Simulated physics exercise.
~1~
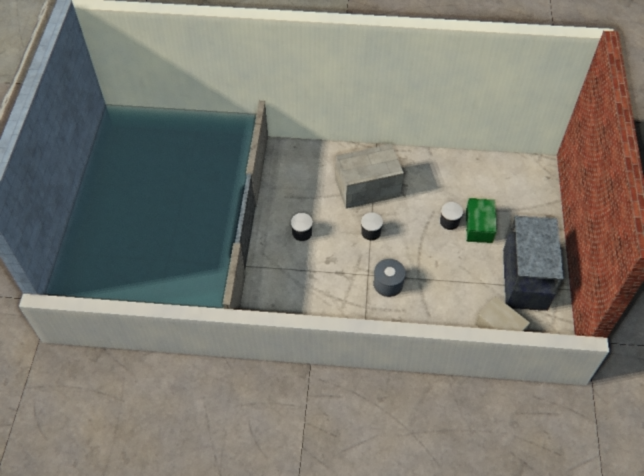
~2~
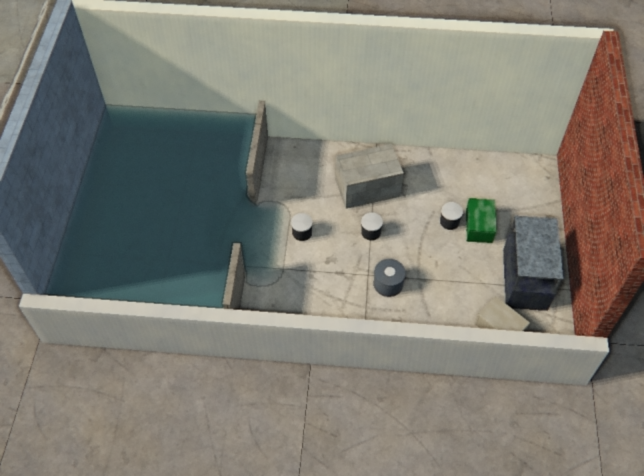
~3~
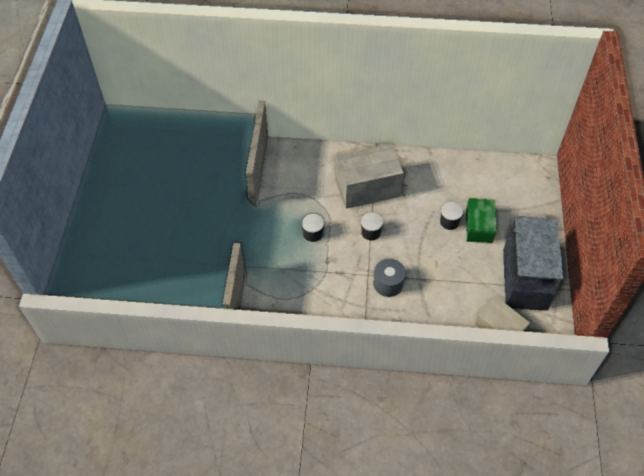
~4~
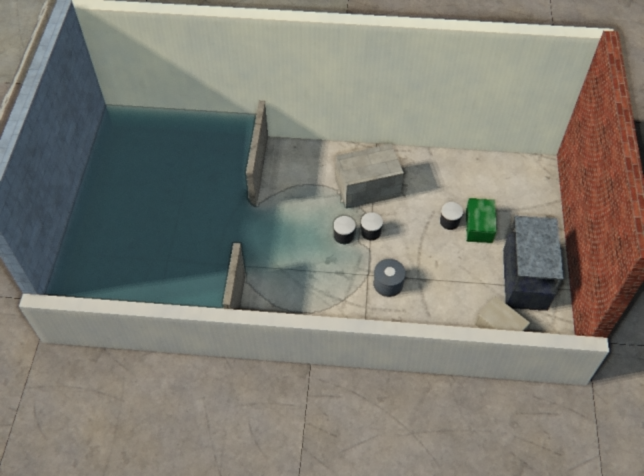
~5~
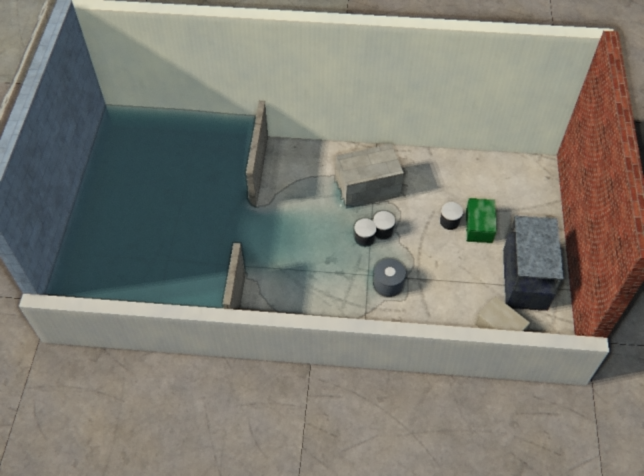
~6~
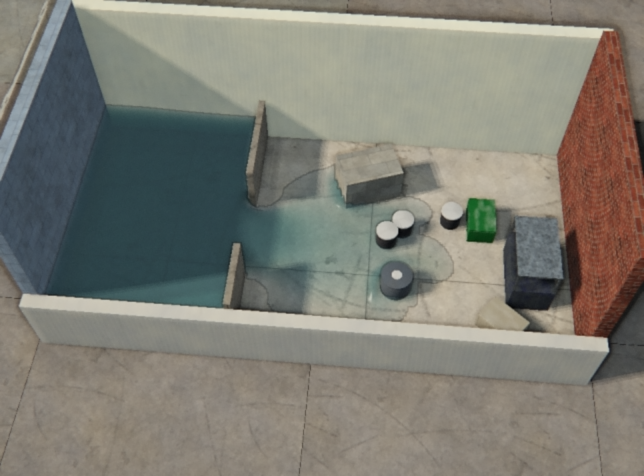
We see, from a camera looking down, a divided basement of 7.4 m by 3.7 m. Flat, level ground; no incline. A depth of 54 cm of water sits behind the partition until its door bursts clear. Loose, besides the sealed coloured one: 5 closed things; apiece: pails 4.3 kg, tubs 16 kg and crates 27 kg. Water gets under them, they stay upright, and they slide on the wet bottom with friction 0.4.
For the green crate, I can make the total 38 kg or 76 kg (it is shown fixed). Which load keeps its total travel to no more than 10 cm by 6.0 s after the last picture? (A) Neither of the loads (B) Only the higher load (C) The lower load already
A, neither of the loads.
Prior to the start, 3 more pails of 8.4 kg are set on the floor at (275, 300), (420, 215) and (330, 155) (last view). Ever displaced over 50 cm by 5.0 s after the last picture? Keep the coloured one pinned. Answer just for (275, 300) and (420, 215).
Respectively lower and higher.
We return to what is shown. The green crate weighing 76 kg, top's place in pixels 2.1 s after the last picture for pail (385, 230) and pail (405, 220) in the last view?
First near (488, 278), second near (470, 289).
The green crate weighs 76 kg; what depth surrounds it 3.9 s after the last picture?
Something like 20 centimetres.
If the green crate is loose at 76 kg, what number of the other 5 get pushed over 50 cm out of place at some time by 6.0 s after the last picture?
It works out to 5.
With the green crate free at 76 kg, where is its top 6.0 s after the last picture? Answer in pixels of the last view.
I'd look near (530, 203).
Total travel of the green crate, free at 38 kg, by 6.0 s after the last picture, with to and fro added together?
Total path: Approx. 250 cm.
Then, 0.4 s after the last picture the green crate would be 1 cm from its start with 38 kg and 0 cm from its start with 76 kg; 2 cm of water round it then.
Then, 2.1 s after the last picture the green crate would be 118 cm from its start with 38 kg and 44 cm from its start with 76 kg; 11 cm of water round it then.
Then, 3.9 s after the last picture the green crate would be 147 cm from its start with 38 kg and 60 cm from its start with 76 kg; 20 cm of water round it then.
Then, 6.0 s after the last picture the green crate would be 94 cm from its start with 38 kg and 78 cm from its start with 76 kg; 24 cm of water round it then.
